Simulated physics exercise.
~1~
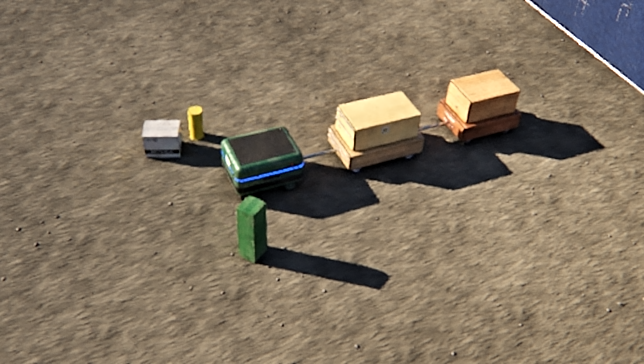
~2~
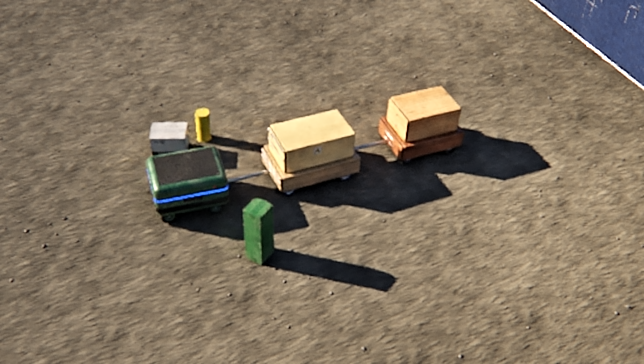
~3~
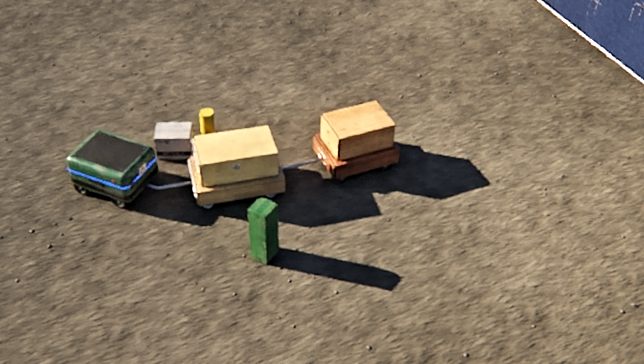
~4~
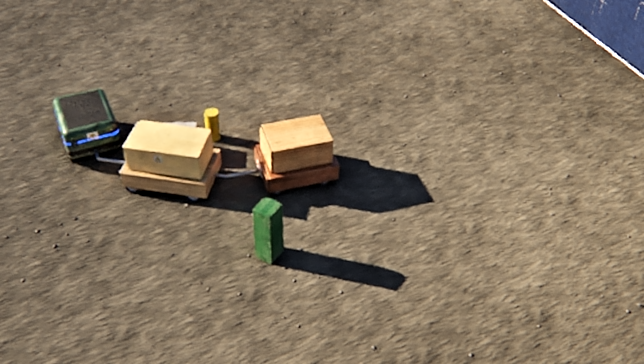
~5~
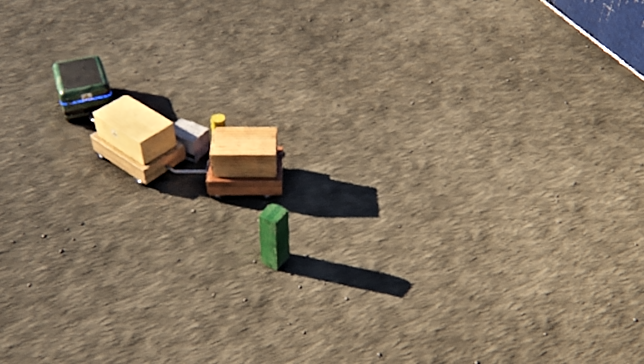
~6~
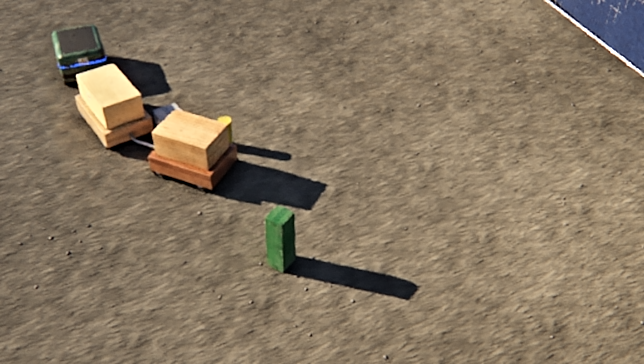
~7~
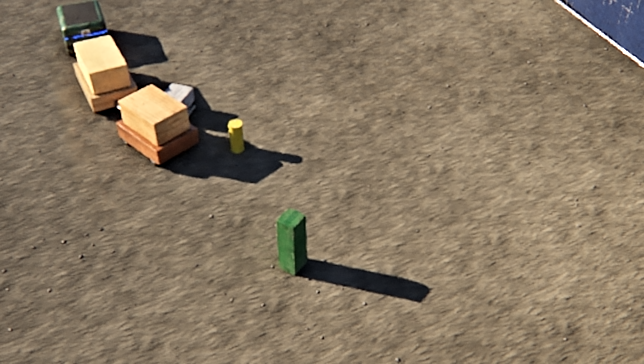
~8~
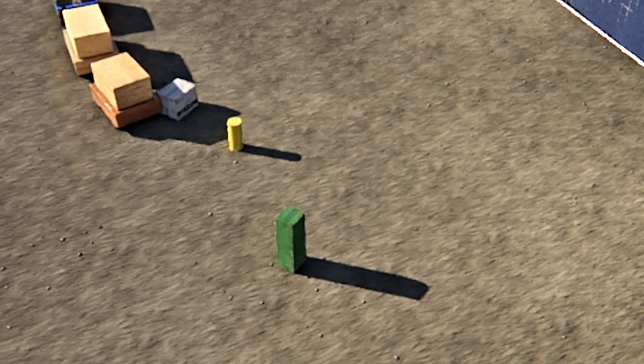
On bare brown ground, a green tug pulling two box-laden carts turns up the left side, the carts shoving a white box aside.
